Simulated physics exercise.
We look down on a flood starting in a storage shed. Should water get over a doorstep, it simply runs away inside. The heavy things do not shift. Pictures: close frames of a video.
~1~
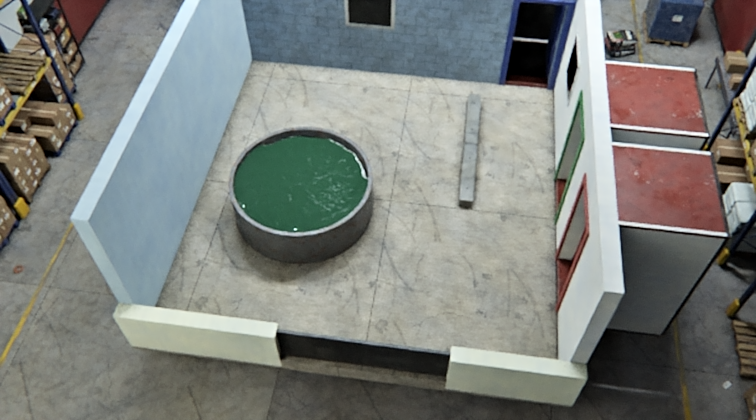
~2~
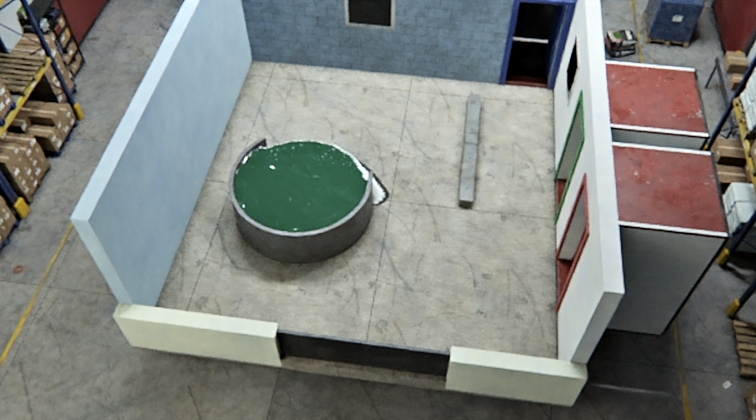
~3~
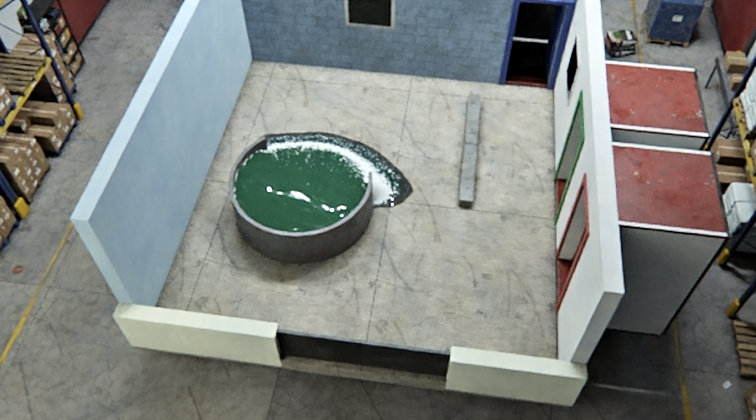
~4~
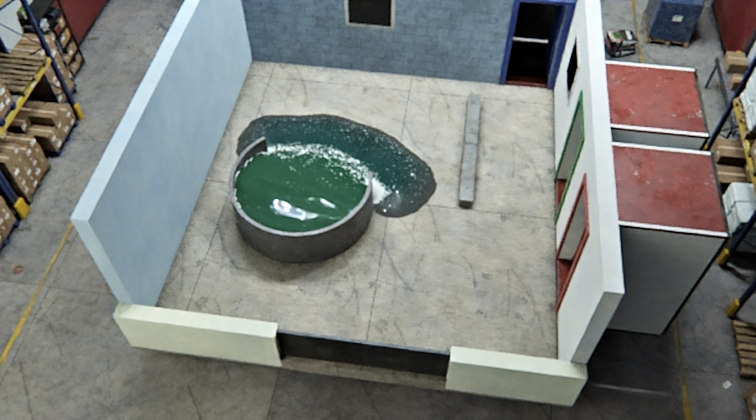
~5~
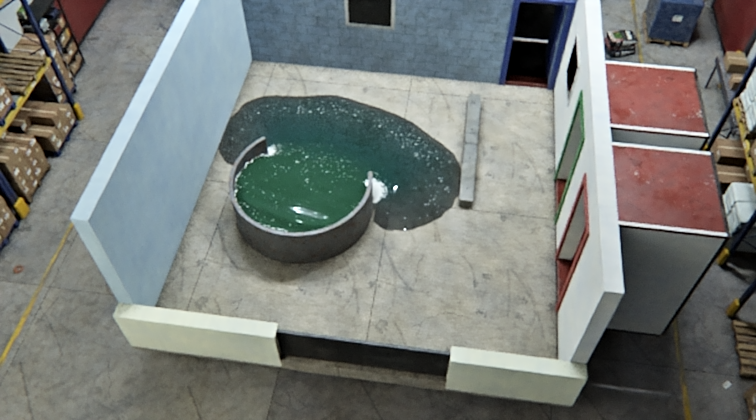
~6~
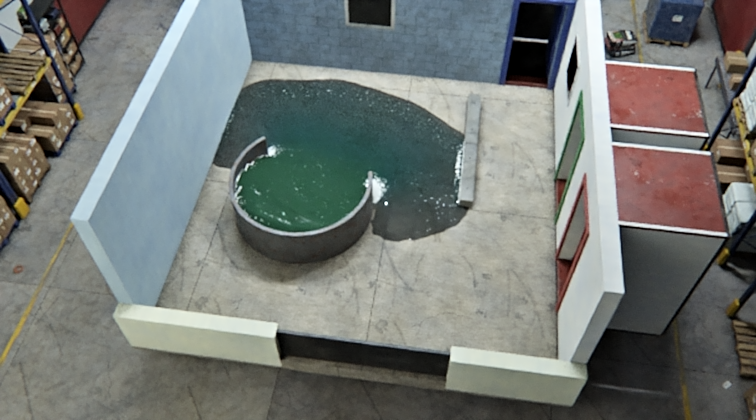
The footage shows a round tank of green water standing whole in a walled enclosure, then opening on its far side as water pours out and spreads widely across the floor, reaching the left wall and a low grey block.
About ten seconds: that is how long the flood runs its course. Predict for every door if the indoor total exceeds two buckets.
Prediction: The red door does not exceed it, the blue door exceeds it, the green door does not exceed it.
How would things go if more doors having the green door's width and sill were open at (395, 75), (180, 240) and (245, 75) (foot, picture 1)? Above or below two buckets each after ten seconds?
In that order: Takes more, stays under, goes over.
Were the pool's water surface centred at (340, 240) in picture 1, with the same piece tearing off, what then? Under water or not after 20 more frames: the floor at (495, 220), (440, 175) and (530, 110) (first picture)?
Taking them in the order asked: Inundated, then inundated, then inundated.
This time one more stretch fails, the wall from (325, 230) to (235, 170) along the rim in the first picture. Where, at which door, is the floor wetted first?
The red one, I think.
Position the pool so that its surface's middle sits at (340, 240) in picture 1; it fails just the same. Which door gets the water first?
Answer: The green one.
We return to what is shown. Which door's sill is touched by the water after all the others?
Going by the pictures, I'd say the door marked green.
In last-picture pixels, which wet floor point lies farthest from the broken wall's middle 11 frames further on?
Somewhere around (552, 94).
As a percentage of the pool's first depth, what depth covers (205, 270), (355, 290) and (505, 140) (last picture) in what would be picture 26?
In order: About 0, 0 and 8 in a hundred.
A moment on, water covers 40 % of the floor; the red door not reached, the blue door not reached, the green door not reached.
Next, water covers 45 % of the floor; the red door not reached, the blue door wet at the sill, nothing in, the green door not reached.
Then, water covers 60 % of the floor; the red door wet at the sill, nothing in, the blue door under two buckets in, the green door wet at the sill, nothing in.
Later, water covers 90 % of the floor; the red door wet at the sill, nothing in, the blue door over two buckets in, the green door wet at the sill, nothing in.
In the end, water covers 95 % of the floor; the red door under two buckets in, the blue door over two buckets in, the green door wet at the sill, nothing in.
